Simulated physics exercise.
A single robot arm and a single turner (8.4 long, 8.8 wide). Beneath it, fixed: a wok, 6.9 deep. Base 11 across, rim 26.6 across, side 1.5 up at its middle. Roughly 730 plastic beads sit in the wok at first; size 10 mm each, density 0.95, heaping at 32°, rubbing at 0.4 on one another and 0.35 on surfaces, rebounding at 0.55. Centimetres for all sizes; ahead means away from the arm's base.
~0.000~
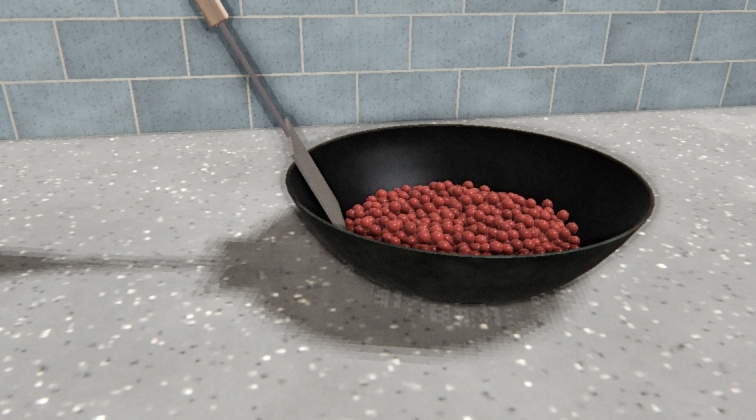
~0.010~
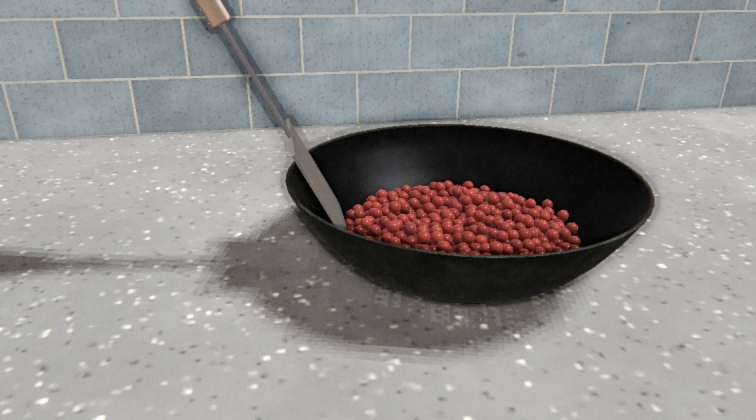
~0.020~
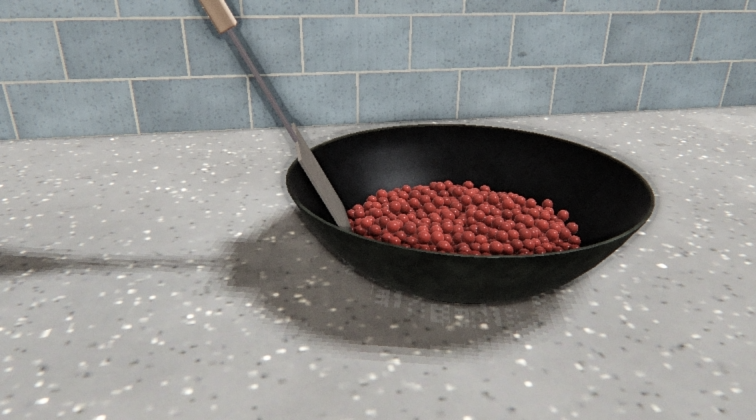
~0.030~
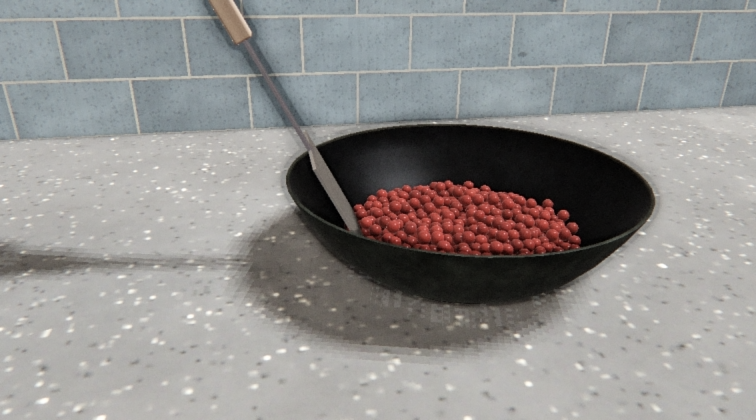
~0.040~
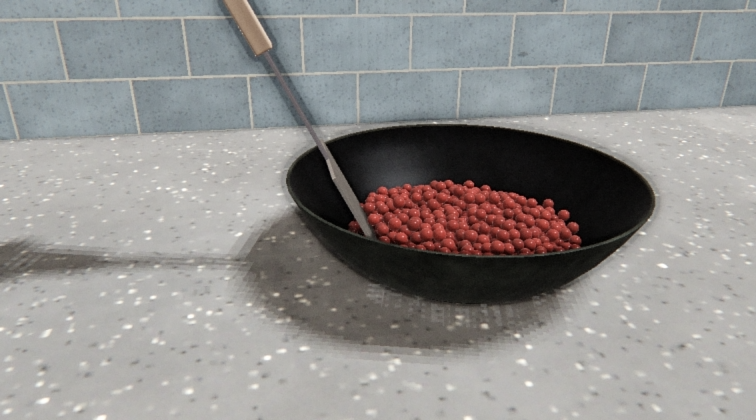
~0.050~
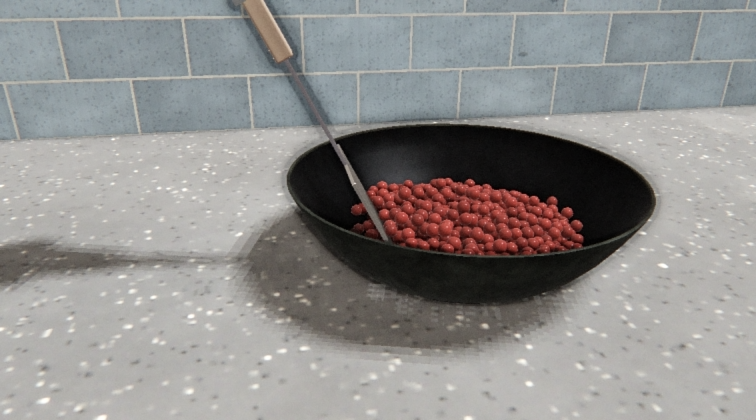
We see a black wok of small red beads on a speckled grey counter before blue tiles, a turner leaning inside its left edge; after barely moving, the turner slides right into the beads, nudging them slightly.
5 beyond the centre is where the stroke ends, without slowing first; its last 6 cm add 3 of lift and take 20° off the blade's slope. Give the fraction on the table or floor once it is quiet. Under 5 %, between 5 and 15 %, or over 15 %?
Between 5 and 15 %.
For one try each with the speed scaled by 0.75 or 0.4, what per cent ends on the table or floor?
The two tries give roughly 5 and 0 in a hundred.
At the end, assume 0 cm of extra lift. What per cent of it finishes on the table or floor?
I'd say close to 0 per cent.
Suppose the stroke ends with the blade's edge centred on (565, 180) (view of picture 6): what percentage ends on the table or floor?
35 %, roughly.
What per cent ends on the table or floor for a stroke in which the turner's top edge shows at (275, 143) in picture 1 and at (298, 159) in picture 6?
I'd put it at roughly 0 per cent.
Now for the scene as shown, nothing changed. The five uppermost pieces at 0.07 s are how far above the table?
About 6 cm.
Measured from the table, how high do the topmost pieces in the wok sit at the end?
It reaches roughly 6.0 cm.
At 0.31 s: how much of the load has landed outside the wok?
Share at that moment: Roughly 4 %.
After 0.07 s, sloping 63°, highest piece 7 above the table; 727 in the wok.
After 0.10 s, sloping 57°, highest piece 8 above the table; 727 in the wok.
After 0.31 s, sloping 43°, highest piece 8 above the table; 674 in the wok, 24 on the table or floor, 29 on the blade or in flight.
After 1.36 s, sloping 43°, highest piece 6 above the table; 673 in the wok, 54 on the table or floor.
At rest, 673 in the wok, 54 on the table or floor. That is 7 % on the table or floor.
